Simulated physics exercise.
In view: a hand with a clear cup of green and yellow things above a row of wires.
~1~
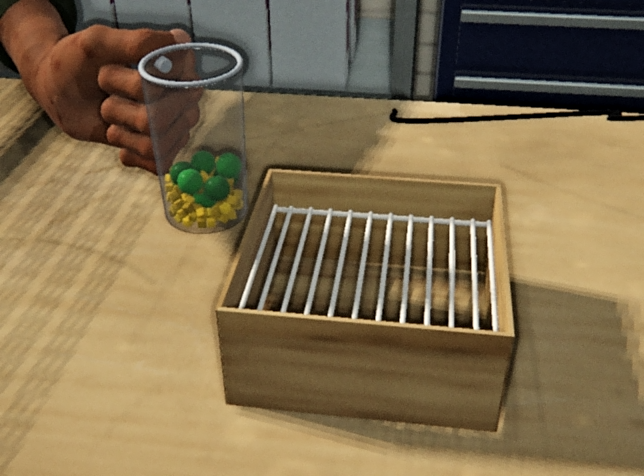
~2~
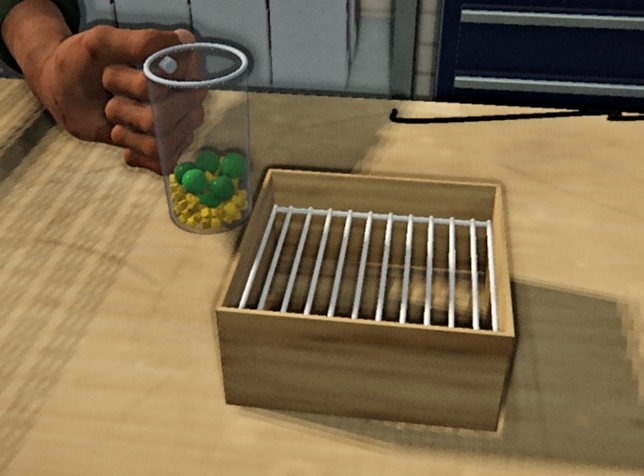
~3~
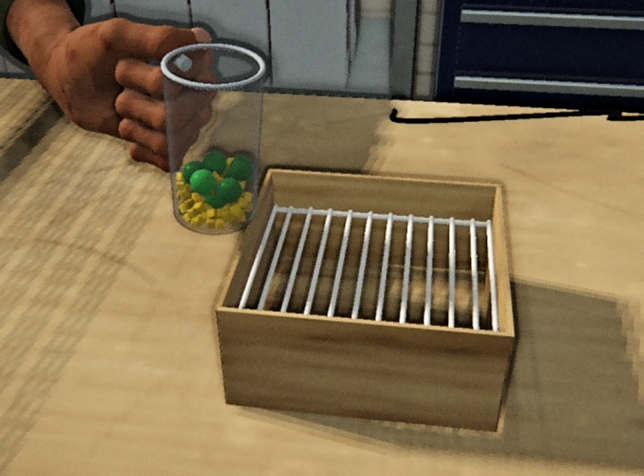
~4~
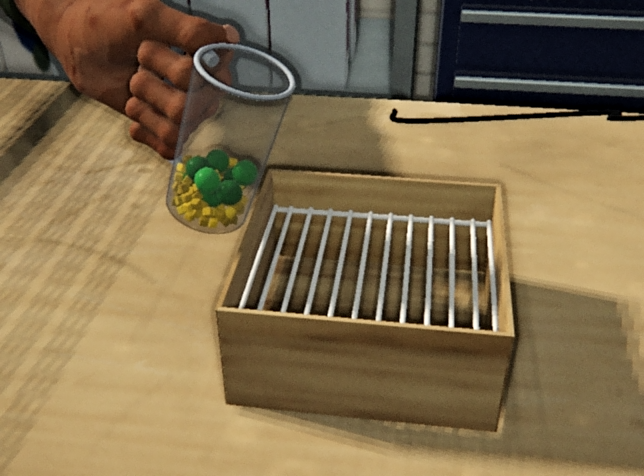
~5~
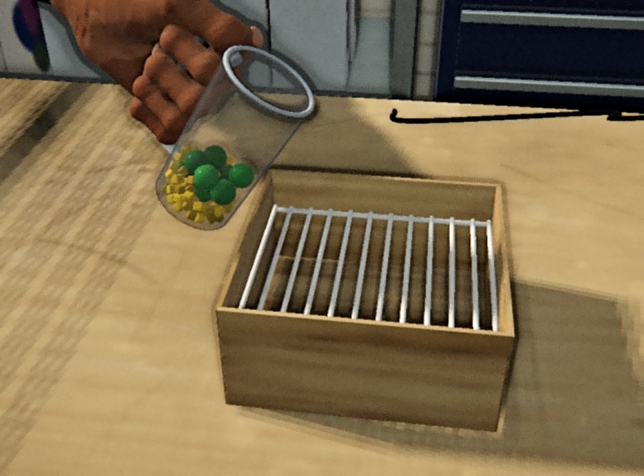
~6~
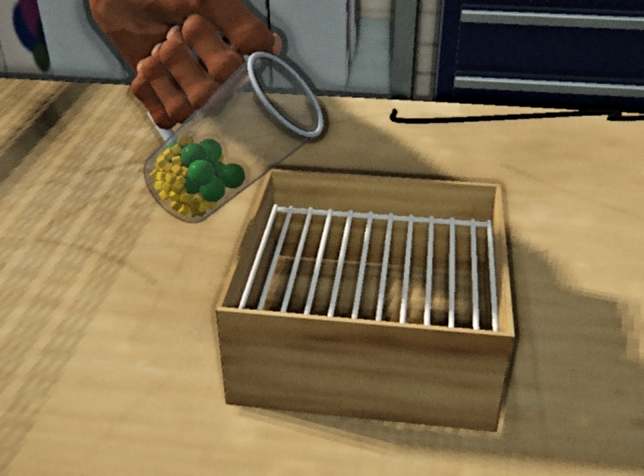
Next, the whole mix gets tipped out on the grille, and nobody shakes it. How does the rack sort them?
Here the green bits get caught above, and the yellow bits end up below.
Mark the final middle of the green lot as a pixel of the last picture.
At about (351, 263).
Then, 0.30 s later than the last frame, green ones, every one in the cup; yellow ones, every one in the cup.
Then, 0.68 s later than the last frame, green ones, every one in the cup; yellow ones, every one in the cup.
Then, 1.09 s later than the last frame, green ones, roughly half in the cup, roughly half on or over the wires; yellow ones, almost all in the cup, just a few on or over the wires.
When it is over, green ones, every one on the wires, not one under the rack; yellow ones, just a few on the wires, almost all under the rack.
